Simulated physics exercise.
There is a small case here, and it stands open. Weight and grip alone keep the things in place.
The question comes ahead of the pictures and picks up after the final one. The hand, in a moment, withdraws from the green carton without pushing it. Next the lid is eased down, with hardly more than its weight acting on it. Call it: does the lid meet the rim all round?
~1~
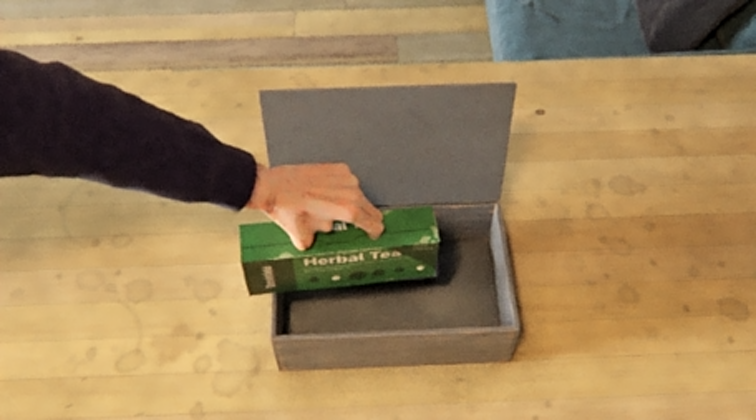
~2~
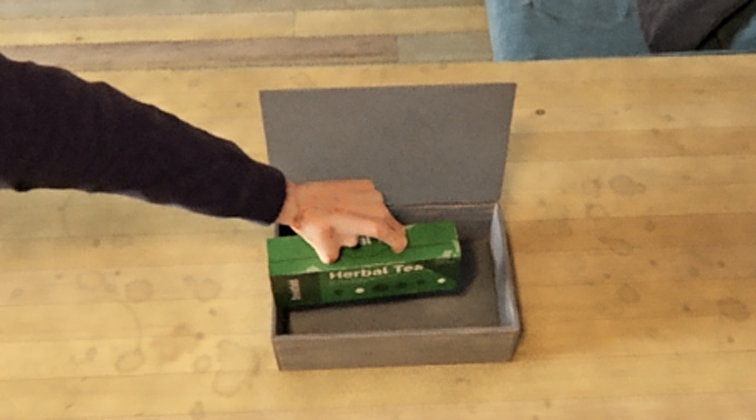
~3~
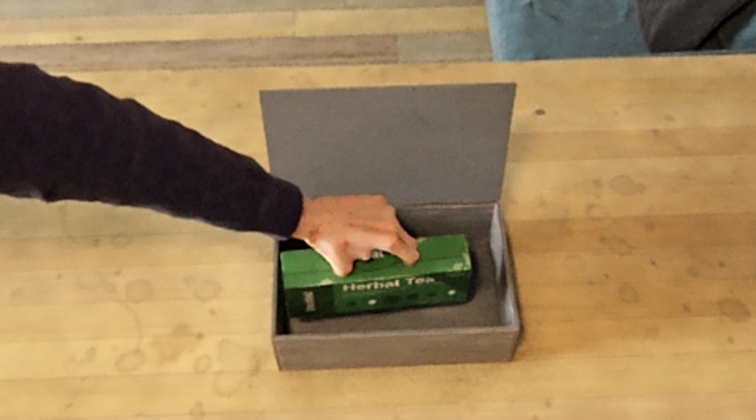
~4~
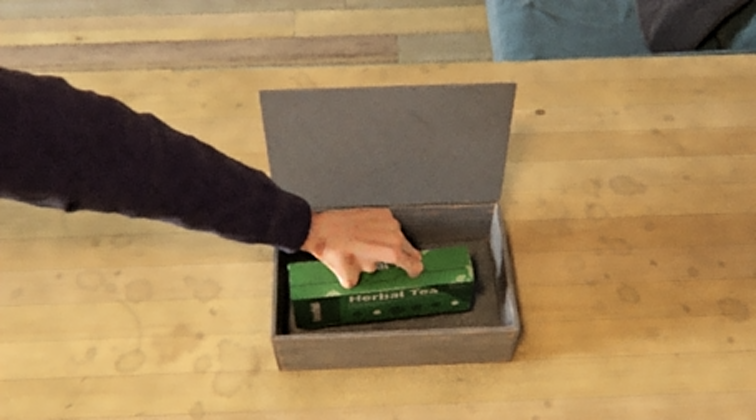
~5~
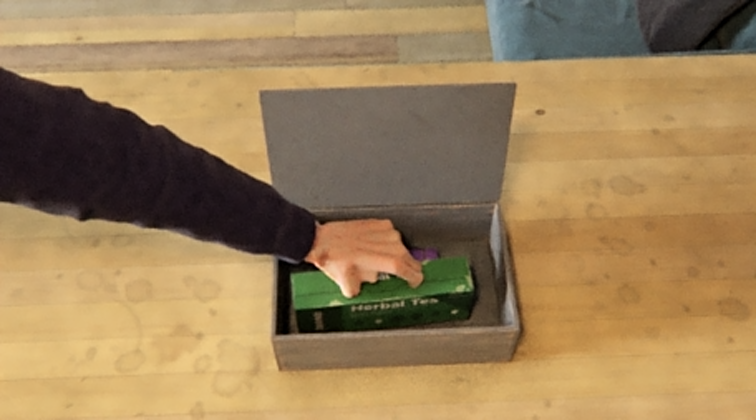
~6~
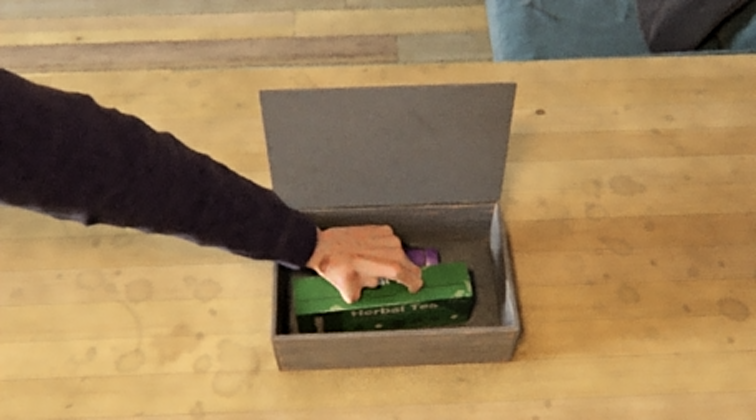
Yes, the lid sits flat.
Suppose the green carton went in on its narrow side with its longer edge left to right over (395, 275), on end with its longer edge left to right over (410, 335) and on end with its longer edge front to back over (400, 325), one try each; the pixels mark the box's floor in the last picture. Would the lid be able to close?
With the first placement it closes properly, with the second it doesn't close, and with the third it doesn't close.
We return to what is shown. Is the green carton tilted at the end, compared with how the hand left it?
Simply put, it remains unturned.
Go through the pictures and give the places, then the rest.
In the first picture, still above its spot; green carton (340, 252).
In the second picture, still above its spot; green carton (363, 265).
In the third picture, still above its spot; green carton (376, 277).
In the fourth picture, still above its spot; green carton (381, 288).
In the fifth picture, still above its spot; green carton (382, 297).
In the sixth picture, put in, still held; green carton (382, 302).
Then, 1.40 s past the last view, lid 72° above the rim.
Then, 1.90 s past the last view, lid 34° above the rim.
Finally, lid shut; both still in place. Final places as the last picture's camera would see them, green carton near (382, 302).
